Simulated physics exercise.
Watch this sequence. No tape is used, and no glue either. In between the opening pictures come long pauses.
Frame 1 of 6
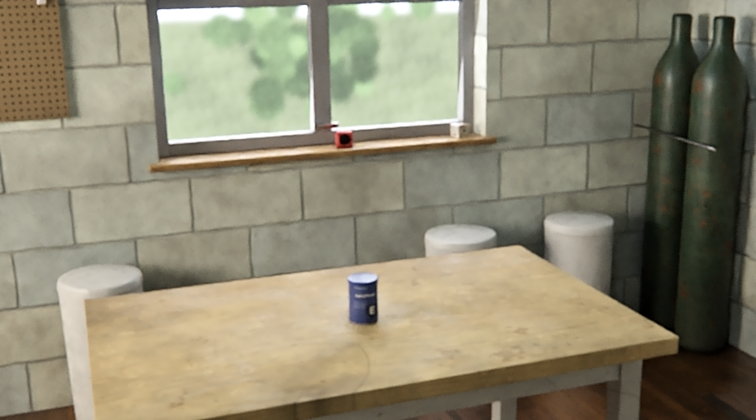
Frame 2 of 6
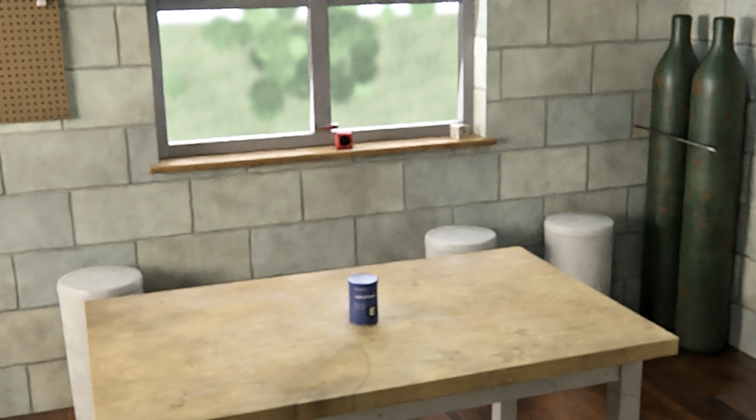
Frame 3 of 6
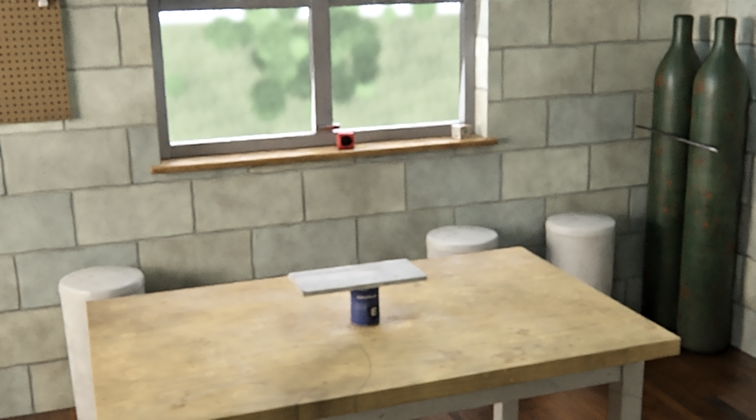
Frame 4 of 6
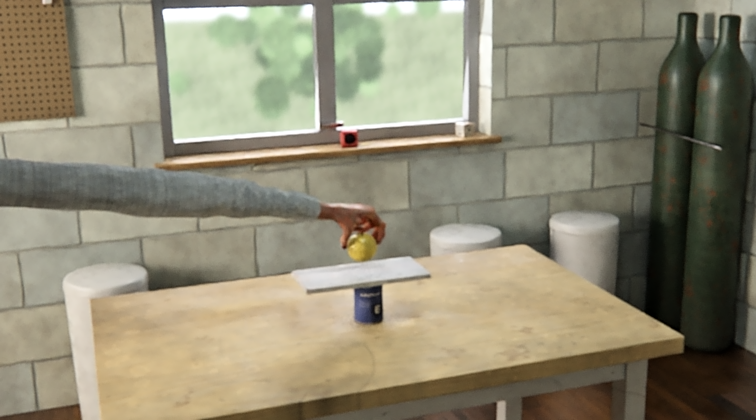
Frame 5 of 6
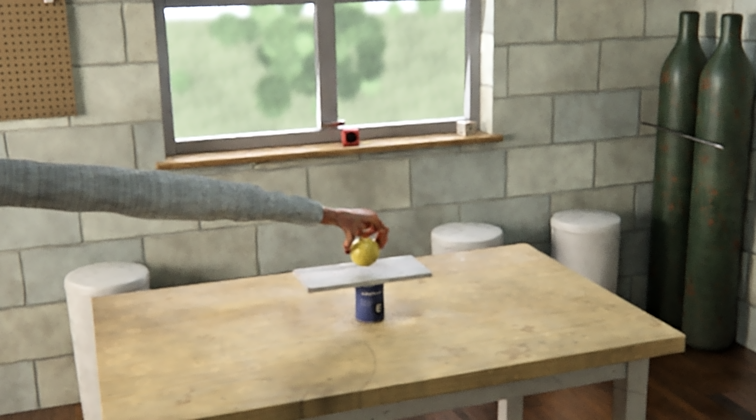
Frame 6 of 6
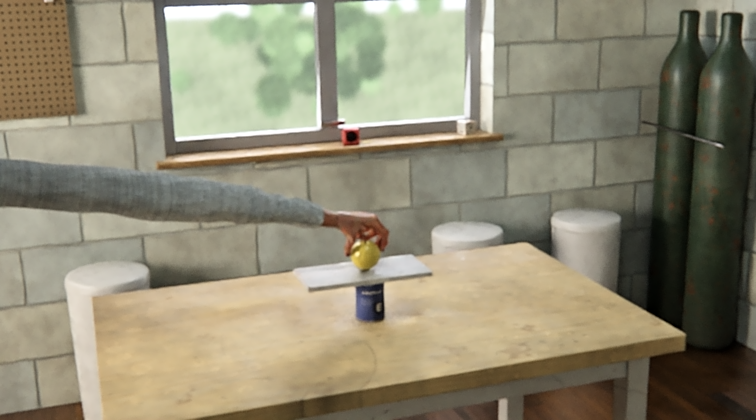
A white board appears across the top of a small dark blue can on a pale wooden table, then an arm in a grey sleeve reaches in from the left and lowers a yellow apple onto the board, still gripping it. The view, slightly from above and nearly still, drifts very slightly. Behind are a grey block wall, a window with a small red object on its sill, white drums, and green cylinders at right.
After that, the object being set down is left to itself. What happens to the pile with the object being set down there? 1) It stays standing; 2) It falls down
Option 1: It stays standing.
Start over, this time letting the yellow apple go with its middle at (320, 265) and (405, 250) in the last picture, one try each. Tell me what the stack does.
First try: Topples; second try: Stands.
Then, 0.60 s past the last view, nothing moves.
Then, 1.40 s past the last view, things are still on the move.
Then, 2.10 s past the last view, as before.
Finally, all 3 still in place. Final places as the last picture's camera would see them, yellow apple near (365, 255). The stack stays up.
